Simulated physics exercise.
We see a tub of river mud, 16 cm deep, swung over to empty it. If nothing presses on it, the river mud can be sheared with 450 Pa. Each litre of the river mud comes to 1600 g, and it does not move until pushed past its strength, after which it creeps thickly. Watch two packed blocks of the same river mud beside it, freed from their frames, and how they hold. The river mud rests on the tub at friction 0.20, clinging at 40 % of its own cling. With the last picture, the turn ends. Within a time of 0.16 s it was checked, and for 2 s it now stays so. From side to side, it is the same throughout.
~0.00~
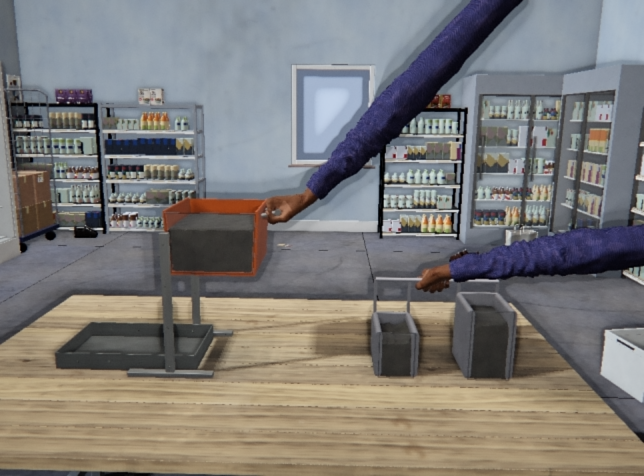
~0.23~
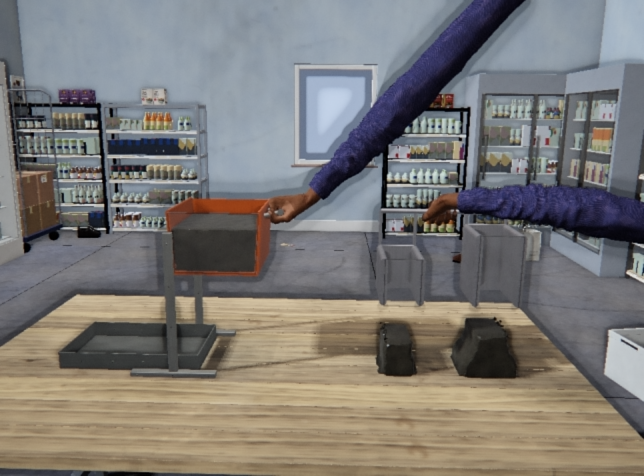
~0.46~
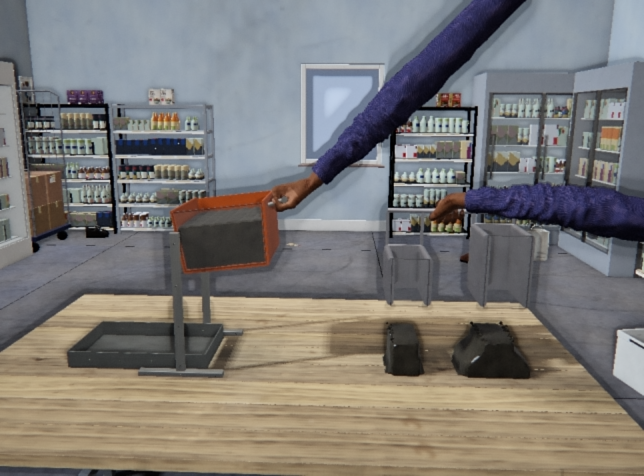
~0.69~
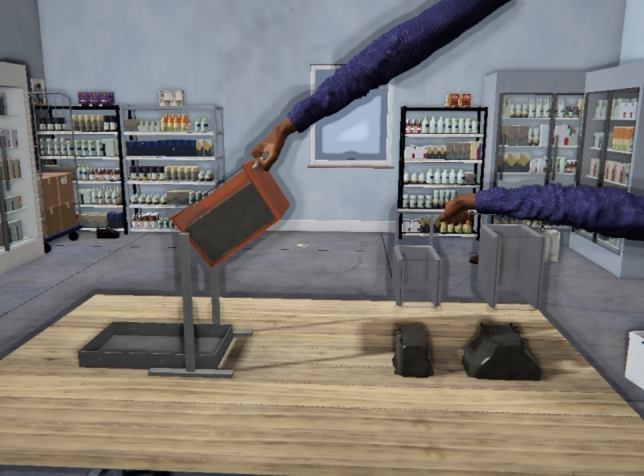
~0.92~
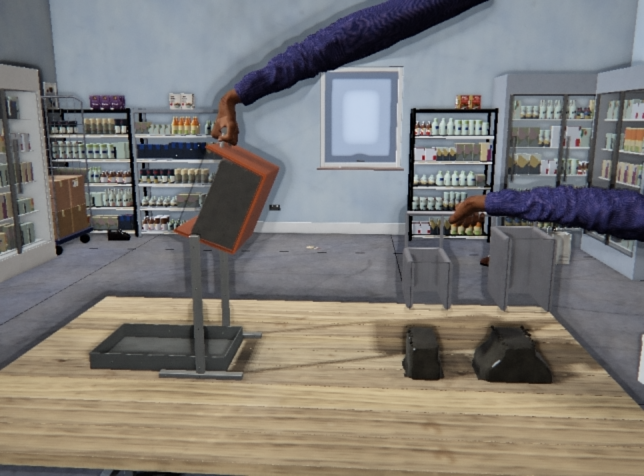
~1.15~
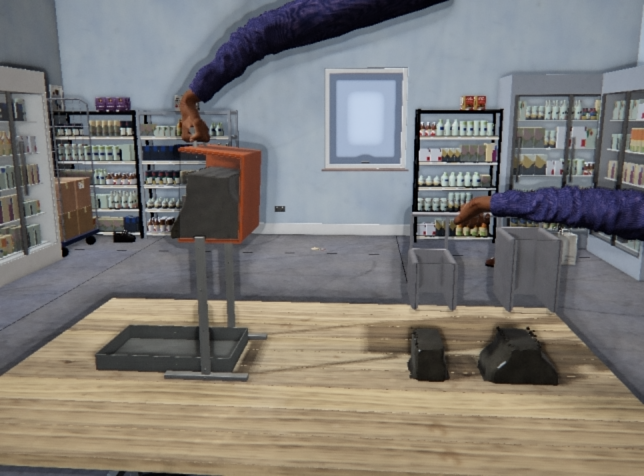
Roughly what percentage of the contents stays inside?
Roughly 41 %.
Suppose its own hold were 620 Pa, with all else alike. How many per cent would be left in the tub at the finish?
It would be close to 45 percent.
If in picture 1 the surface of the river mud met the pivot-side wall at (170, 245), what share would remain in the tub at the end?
75 %.
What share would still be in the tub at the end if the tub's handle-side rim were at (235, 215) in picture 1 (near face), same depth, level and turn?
Remaining in tub at end: Approx. 55 %.
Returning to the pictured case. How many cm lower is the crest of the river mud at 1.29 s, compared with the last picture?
Around 6 cm below its level in the last picture.
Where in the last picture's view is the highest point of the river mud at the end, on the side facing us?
I'd say it peaks at roughly (213, 211) in the last picture.
By 1.29 s, the tub is at 87 degrees and holds 69 %.
By 1.46 s, the tub is at 87 degrees and holds 44 %.
By 1.63 s, the tub is at 87 degrees and holds 41 %.
By 1.80 s, the tub is at 87 degrees and holds 41 %.
By 3.15 s, at the end, the tub is at 87 degrees and holds 41 %.
